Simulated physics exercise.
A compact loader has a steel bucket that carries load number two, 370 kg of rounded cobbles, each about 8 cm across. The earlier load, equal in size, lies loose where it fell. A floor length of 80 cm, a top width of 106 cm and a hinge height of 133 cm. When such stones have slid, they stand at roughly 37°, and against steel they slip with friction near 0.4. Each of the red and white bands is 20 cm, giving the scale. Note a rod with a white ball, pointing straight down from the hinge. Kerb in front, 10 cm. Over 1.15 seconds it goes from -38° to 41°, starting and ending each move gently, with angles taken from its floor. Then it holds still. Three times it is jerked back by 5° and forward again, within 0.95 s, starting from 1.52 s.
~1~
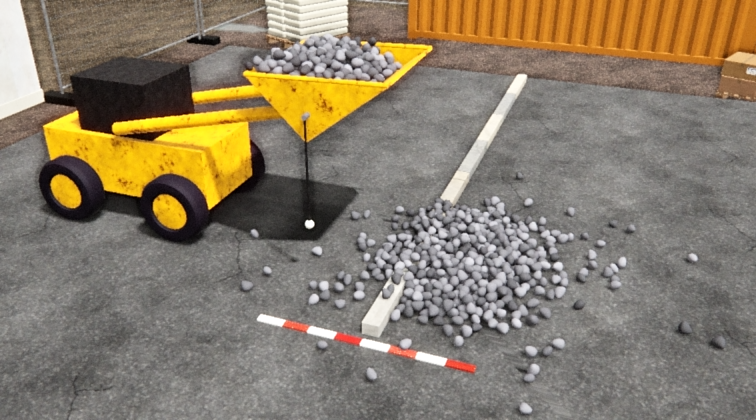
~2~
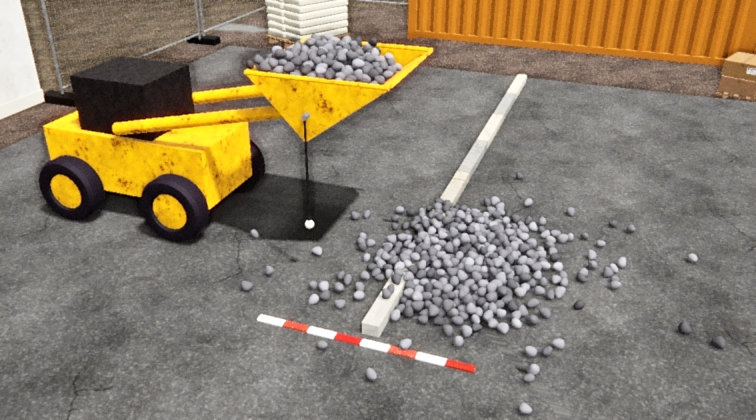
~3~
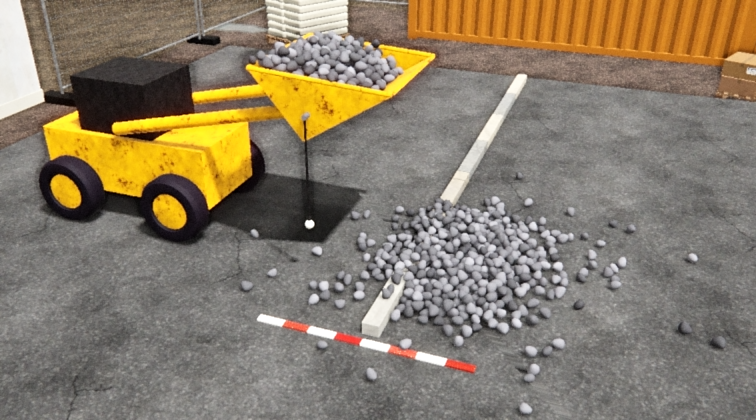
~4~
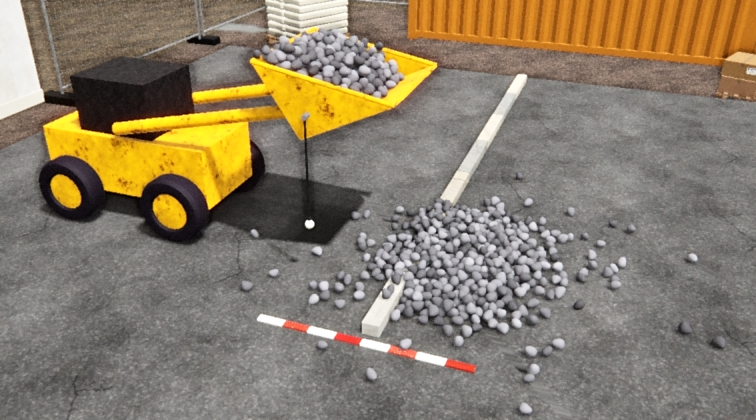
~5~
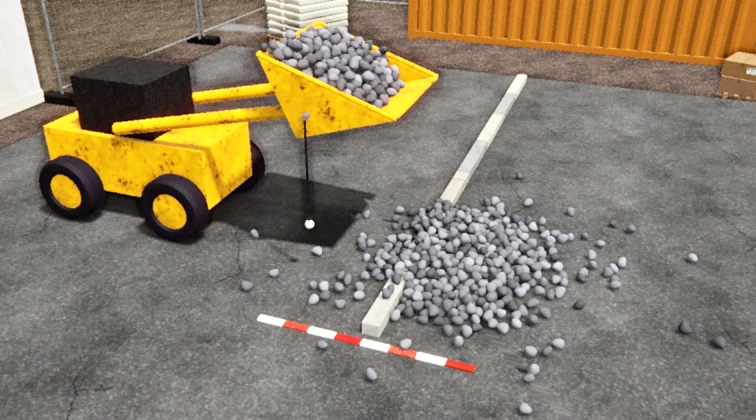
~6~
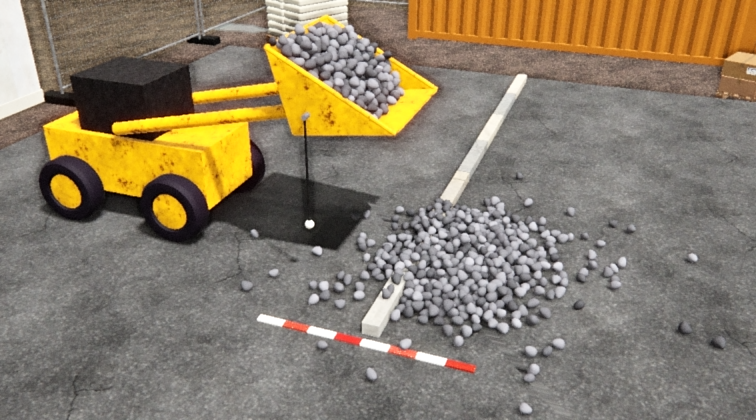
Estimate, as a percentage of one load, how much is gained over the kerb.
Some 66 per cent is added.
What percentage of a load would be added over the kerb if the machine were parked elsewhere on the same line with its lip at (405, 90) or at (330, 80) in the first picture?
The first would add some 80 per cent and the second some 10 per cent.
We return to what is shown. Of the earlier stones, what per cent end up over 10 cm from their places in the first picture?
Around 20 in a hundred.
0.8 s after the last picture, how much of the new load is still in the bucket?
40 %.
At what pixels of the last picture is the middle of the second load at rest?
(443, 243).
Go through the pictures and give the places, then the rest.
In the first frame, lip at (388, 86), floor tilted -38°, highest stones at (324, 45). The earlier load is highest near (439, 232), 19 cm above ground level, 16 % on this side of the kerb, 84 % over the kerb.
In the second frame, lip at (389, 89), floor tilted -36°, highest stones at (324, 43).
In the third frame, the bucket is at -32°, its lip at (391, 95); the top of the load is at (324, 41).
In the fourth frame, the bucket is at -26°, its lip at (394, 106); the top of the load is at (321, 37).
In the fifth frame, the bucket is at -17°, its lip at (396, 119); the top of the load is at (317, 34).
In the sixth frame, the bucket is at -8°, its lip at (395, 134); the top of the load is at (323, 31).
Then, 0.4 s after the last picture the floor is at 28°; in per cent of one load, 99 in the bucket, 17 on this side of the kerb, 84 over the kerb; the foremost stones are at (647, 279).
Then, 0.8 s after the last picture the floor is at 41°; in per cent of one load, 39 in the bucket, 62 on this side of the kerb, 100 over the kerb; the foremost stones are at (647, 279).
Then, 2.4 s after the last picture the floor is at 41°; in per cent of one load, 0 in the bucket, 51 on this side of the kerb, 150 over the kerb; the foremost stones are at (647, 279).
Then, 4.9 s after the last picture the floor is at 41°; in per cent of one load, 0 in the bucket, 51 on this side of the kerb, 150 over the kerb; the foremost stones are at (647, 279). Net gain over the kerb, 66.
